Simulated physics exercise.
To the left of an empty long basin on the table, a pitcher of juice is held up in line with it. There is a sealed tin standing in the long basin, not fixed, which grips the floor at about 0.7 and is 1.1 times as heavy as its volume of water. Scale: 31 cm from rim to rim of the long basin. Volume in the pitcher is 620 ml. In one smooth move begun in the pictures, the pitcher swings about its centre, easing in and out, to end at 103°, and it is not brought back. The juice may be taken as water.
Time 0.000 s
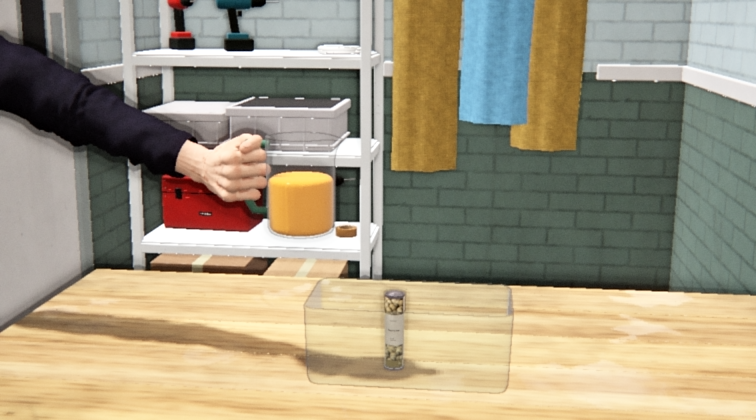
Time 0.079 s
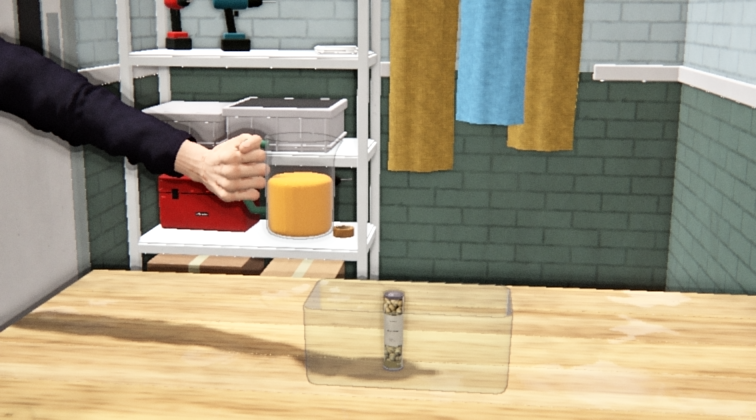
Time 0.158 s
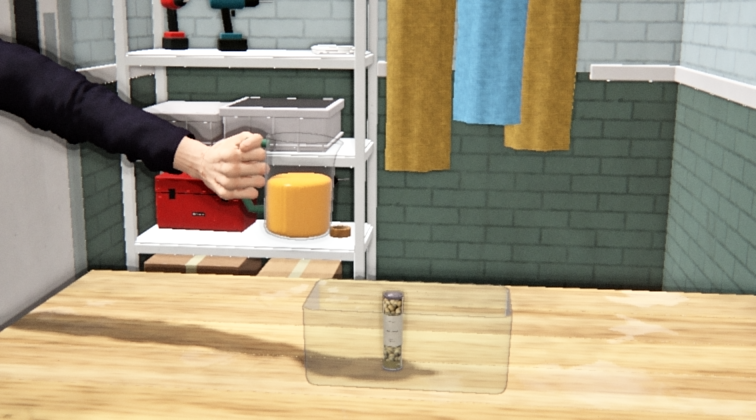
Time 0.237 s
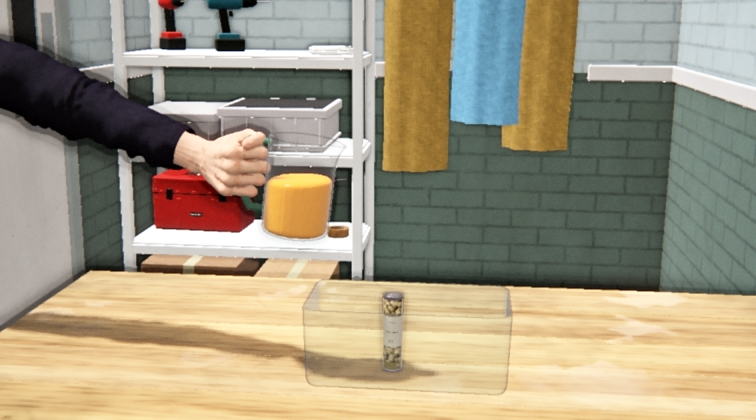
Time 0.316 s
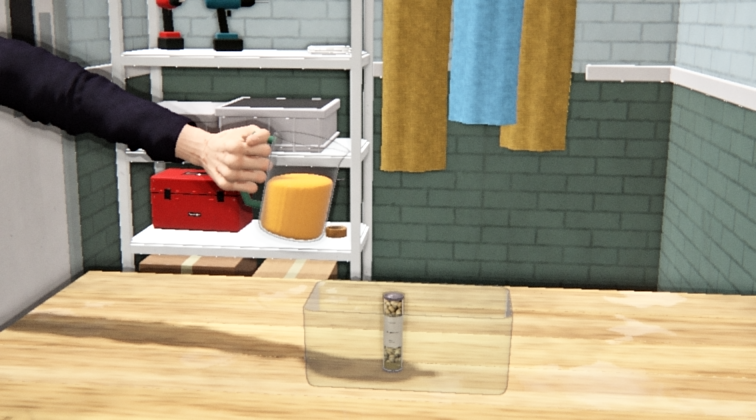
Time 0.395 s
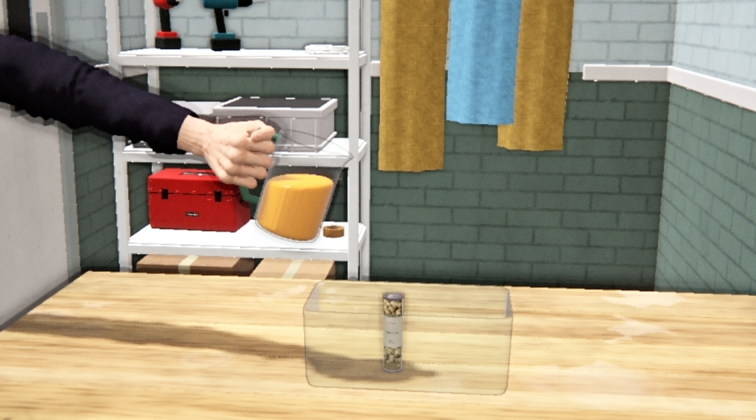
A hand holds a pitcher of orange juice and tilts it slightly to the right.
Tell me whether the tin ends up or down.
It fails to stay erect.
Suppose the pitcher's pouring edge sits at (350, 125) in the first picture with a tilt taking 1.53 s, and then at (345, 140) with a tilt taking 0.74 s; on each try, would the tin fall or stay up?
The tin stays vertical the first time and overturns the second time.
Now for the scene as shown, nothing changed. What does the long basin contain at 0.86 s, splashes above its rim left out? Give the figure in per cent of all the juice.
Fraction in basin: Approx. 0%.
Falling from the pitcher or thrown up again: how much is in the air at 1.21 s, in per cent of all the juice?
Near 26 percent.
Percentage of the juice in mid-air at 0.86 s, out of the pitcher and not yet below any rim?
I'd say close to 2 per cent.
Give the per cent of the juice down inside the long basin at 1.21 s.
Roughly 24 percent of it.
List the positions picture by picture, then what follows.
It leans 0°; its right rim is at (343, 139); the juice meets the walls at (270, 177) and (333, 179); the long basin's rim runs from (312, 293) to (512, 302); the tin's top is at (395, 297), in the first picture.
It leans 1°; its right rim is at (343, 140); the juice meets the walls at (270, 178) and (332, 179), in the second picture.
It leans 3°; its right rim is at (344, 142); the juice meets the walls at (269, 178) and (332, 180), in the third picture.
It leans 7°; its right rim is at (346, 146); the juice meets the walls at (269, 179) and (332, 181), in the fourth picture.
It leans 11°; its right rim is at (350, 151); the juice meets the walls at (269, 179) and (333, 182), in the fifth picture.
It leans 18°; its right rim is at (354, 157); the juice meets the walls at (268, 181) and (334, 182), in the sixth picture.
After 0.86 s the tilt is 66° and 98 per cent is still to pour; the tin stands where it began.
After 1.21 s the tilt is 96° and 50 per cent is still to pour; the tin stands where it began.
After 1.57 s the tilt is 103° and 8 per cent is still to pour; the tin leans 5°.
After 1.96 s the tilt is 103° and 0 per cent is still to pour; the tin lies on its side.
In the end the tin lies on its side.
